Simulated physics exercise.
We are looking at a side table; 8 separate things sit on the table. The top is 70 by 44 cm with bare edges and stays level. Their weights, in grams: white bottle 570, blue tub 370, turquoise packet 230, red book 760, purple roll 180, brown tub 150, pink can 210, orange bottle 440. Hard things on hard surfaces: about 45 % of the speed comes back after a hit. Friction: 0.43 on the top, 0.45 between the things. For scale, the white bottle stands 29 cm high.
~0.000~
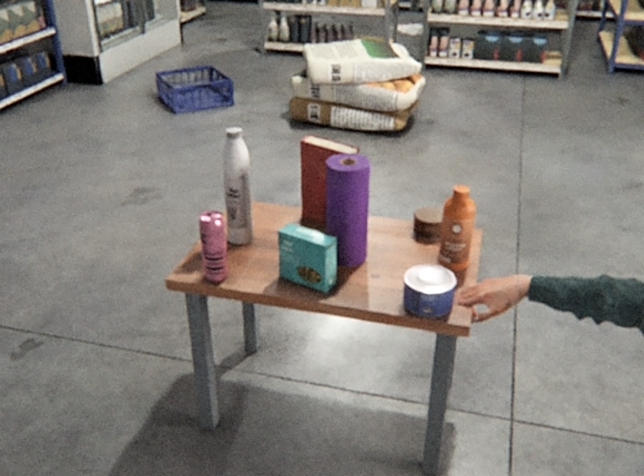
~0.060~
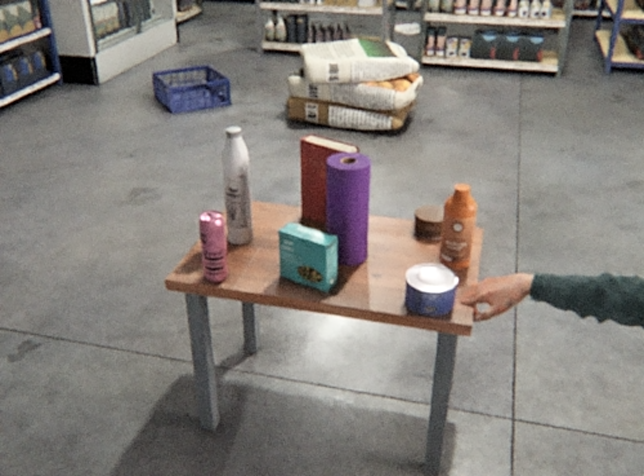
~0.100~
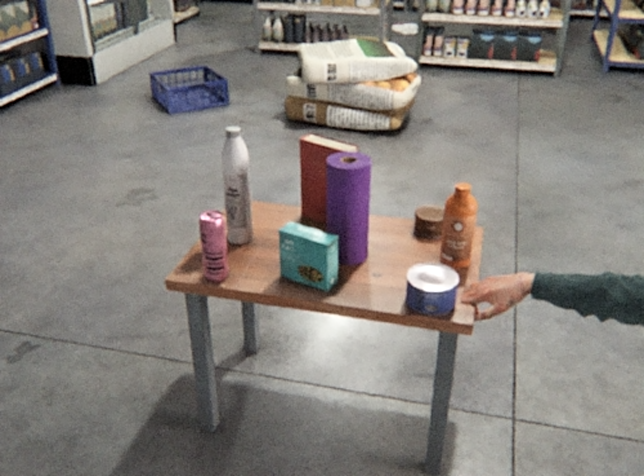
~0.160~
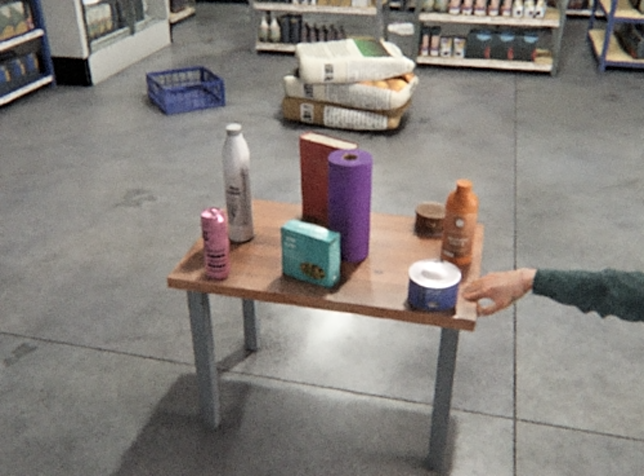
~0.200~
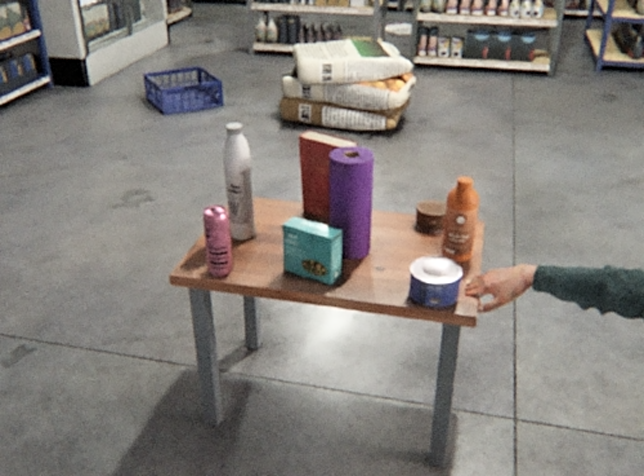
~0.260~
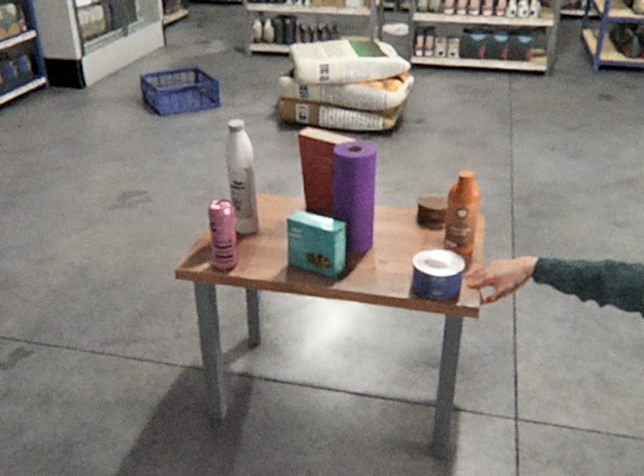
In a store aisle, a hand at the right edge of a small wooden table holding bottles, tubs, a purple roll and a red book slowly shifts the table slightly away, and the book begins leaning a little.
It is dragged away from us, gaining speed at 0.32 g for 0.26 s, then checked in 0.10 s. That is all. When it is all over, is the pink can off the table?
The pink can stays on the table.
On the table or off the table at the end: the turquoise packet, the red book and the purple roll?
The turquoise packet is still on the table; the red book finishes off the table; the purple roll is still on the table.
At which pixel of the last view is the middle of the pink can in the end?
Near (291, 225).
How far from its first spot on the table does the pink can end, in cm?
Some 15 cm.
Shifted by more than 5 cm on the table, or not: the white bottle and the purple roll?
The white bottle leaves its spot; the purple roll stays put.
After 0.46 s, table 15 cm from its start; pink can 23° off upright near (240, 211); red book 14° off upright; purple roll 5° off upright.
After 0.86 s, table 15 cm from its start; pink can on its side near (264, 221); white bottle on its side; red book 21° off upright.
After 1.26 s, table 15 cm from its start; red book now off the table; pink can on its side near (278, 223); white bottle on its side.
After 1.56 s, table 15 cm from its start; pink can on its side near (284, 224); white bottle on its side; turquoise packet moved 4 cm.
In the end (2.6 s), off the table, red book; toppled on the table, white bottle and pink can; the other 5 under 5 cm from the start. In the last view, pink can near (291, 225).
